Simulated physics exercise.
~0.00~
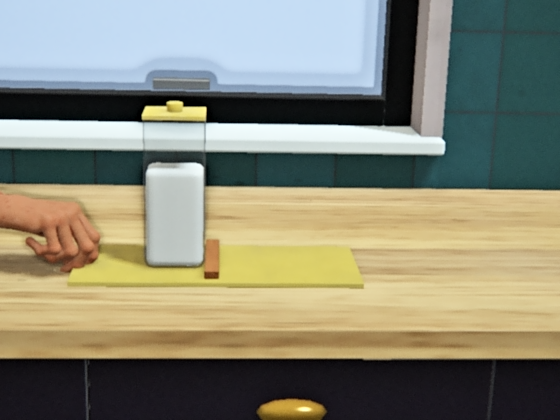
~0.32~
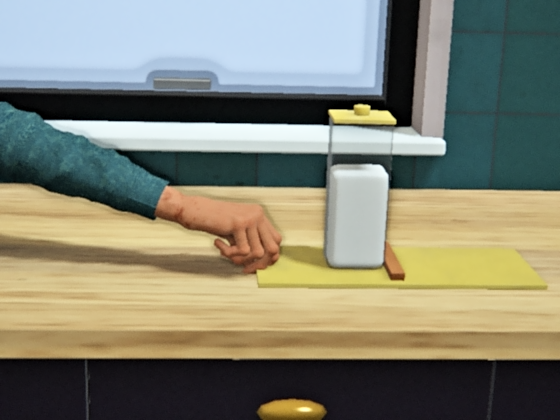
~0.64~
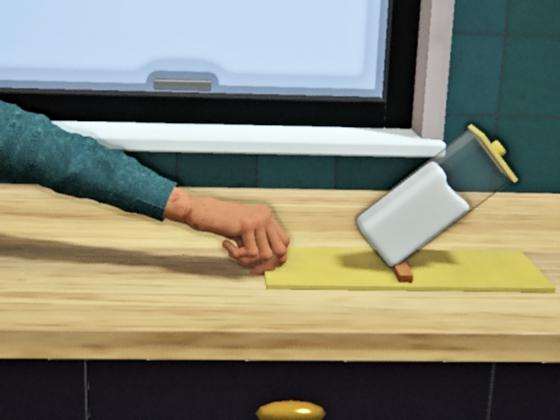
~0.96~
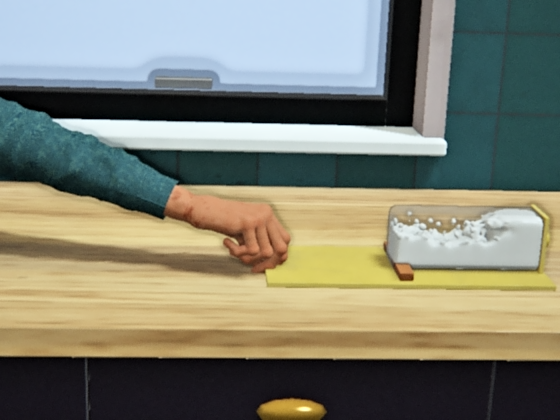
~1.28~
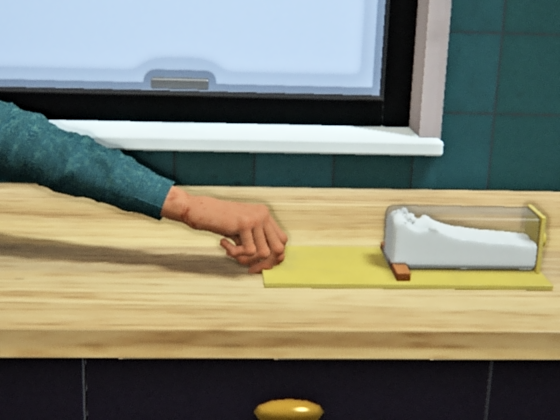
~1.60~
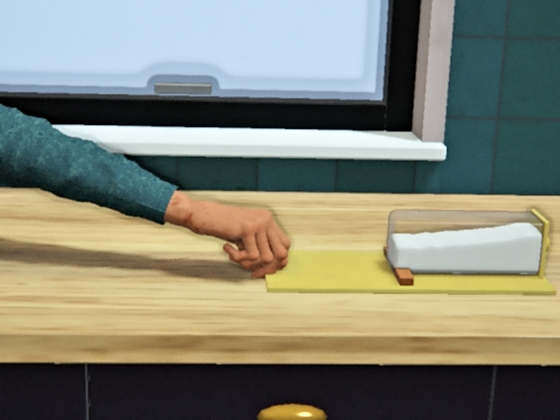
A hand in a teal sleeve slid a yellow board to the right across a wooden counter, and the clear canister of milk riding on it tipped over a small brown strip, landing on its side as the milk sloshed and settled.
